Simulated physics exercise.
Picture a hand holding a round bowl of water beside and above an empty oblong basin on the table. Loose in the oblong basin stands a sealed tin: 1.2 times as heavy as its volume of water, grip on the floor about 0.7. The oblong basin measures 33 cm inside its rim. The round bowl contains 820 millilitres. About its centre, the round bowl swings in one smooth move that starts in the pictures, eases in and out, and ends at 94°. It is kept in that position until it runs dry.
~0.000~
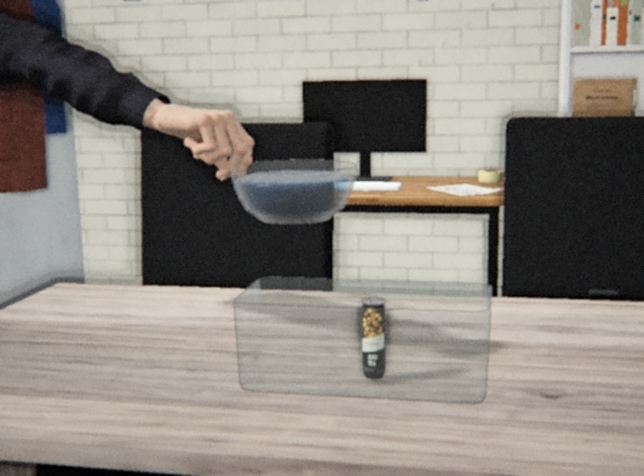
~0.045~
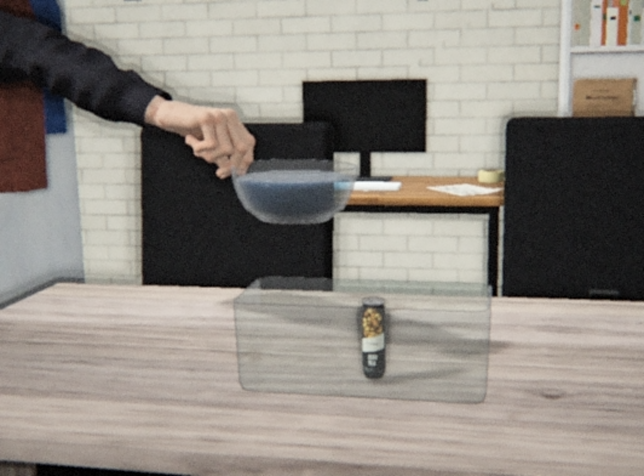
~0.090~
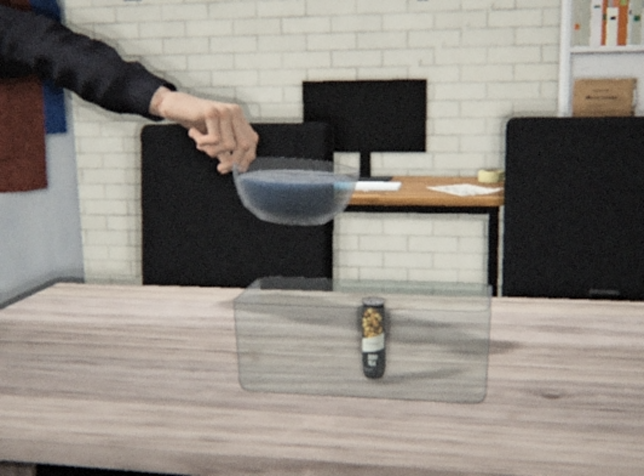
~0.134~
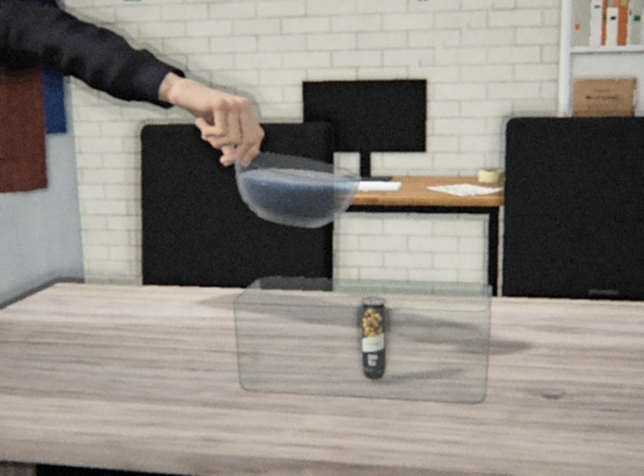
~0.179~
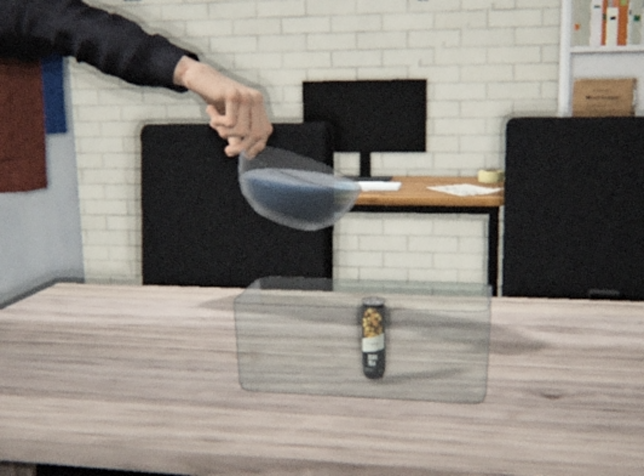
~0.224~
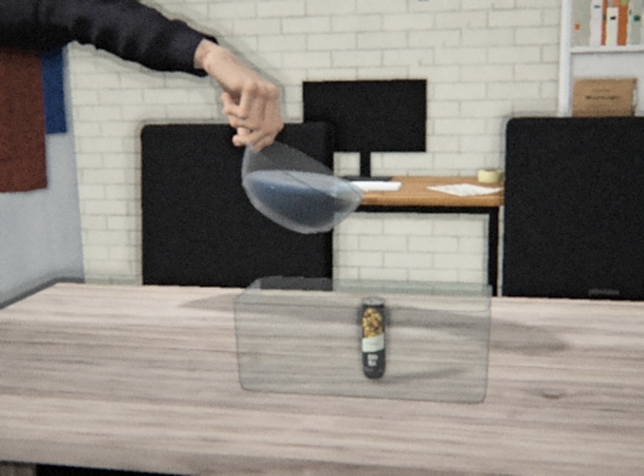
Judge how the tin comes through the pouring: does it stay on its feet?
Yes.
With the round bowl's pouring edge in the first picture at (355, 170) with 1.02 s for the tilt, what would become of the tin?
It does not tip.
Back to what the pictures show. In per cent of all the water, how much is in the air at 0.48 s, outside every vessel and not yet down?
It comes to about 44 percent.
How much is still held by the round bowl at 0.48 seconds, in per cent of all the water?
I reckon about 18 in a hundred is still held.
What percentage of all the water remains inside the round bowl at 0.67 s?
Around 2 in a hundred.
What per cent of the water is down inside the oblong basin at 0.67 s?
The fraction sits near 90 in a hundred.
Then, 0.48 s in, the tilt is 87° and 18 per cent is still to pour; the tin stands where it began.
Then, 0.67 s in, the tilt is 94° and 2 per cent is still to pour; the tin stands where it began.
Then, 0.87 s in, the tilt is 94° and 0 per cent is still to pour; the tin stands where it began.
Then, 1.08 s in, the tilt is 94° and 0 per cent is still to pour; the tin stands where it began.
Finally, the tin stands where it began.
